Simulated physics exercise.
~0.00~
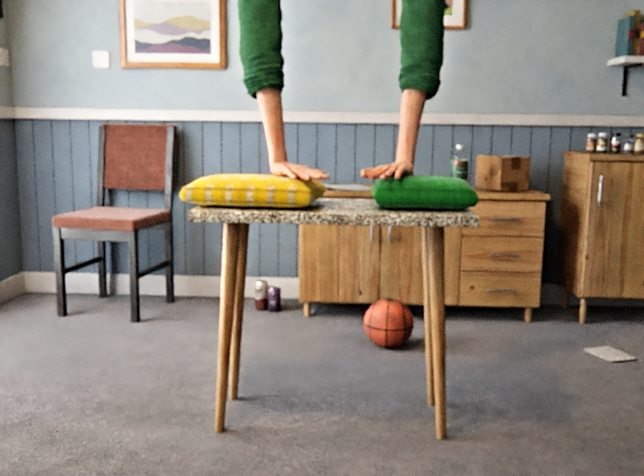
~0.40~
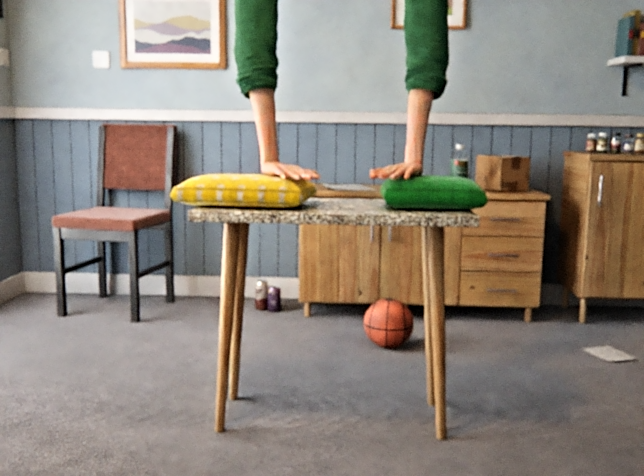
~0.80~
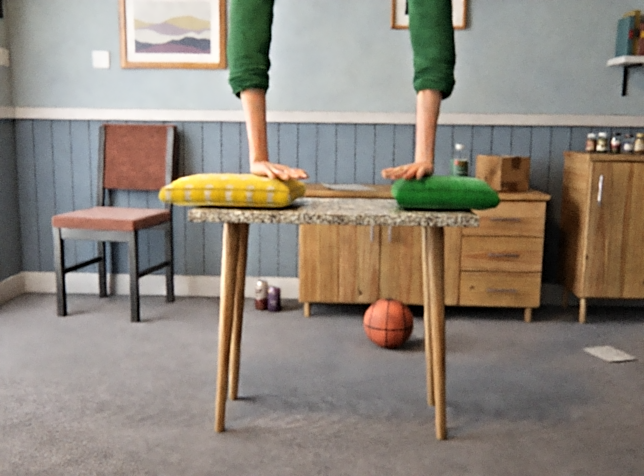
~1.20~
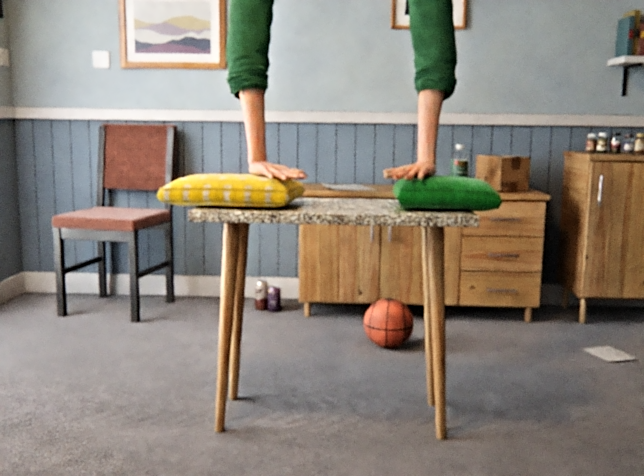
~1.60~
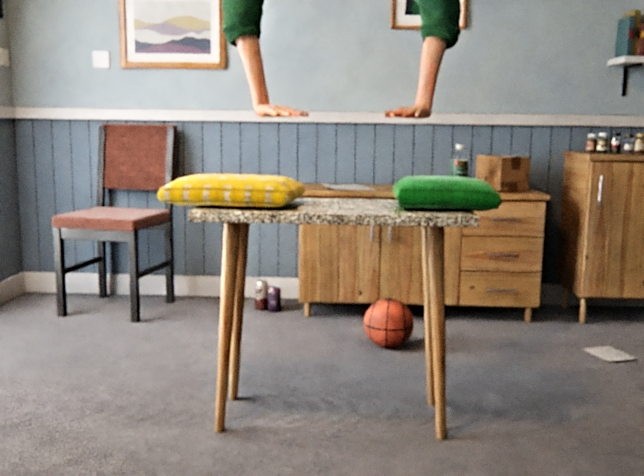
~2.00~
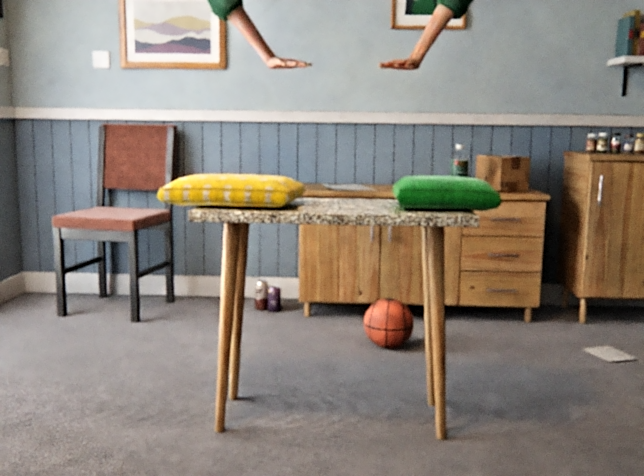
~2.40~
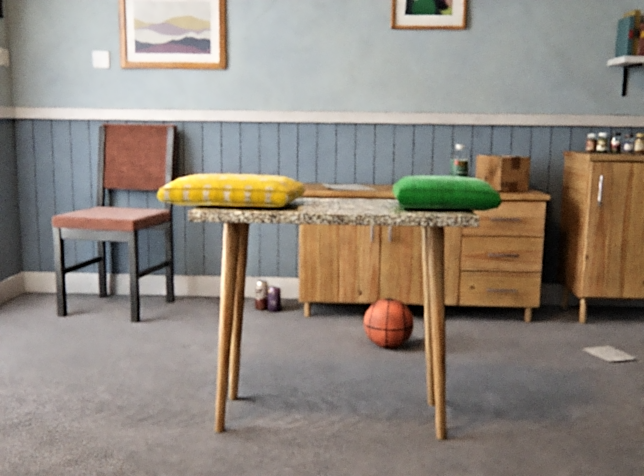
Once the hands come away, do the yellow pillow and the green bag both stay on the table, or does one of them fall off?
Both stay on the table. The yellow pillow remains at the left end and the green bag holds its place at the right end.
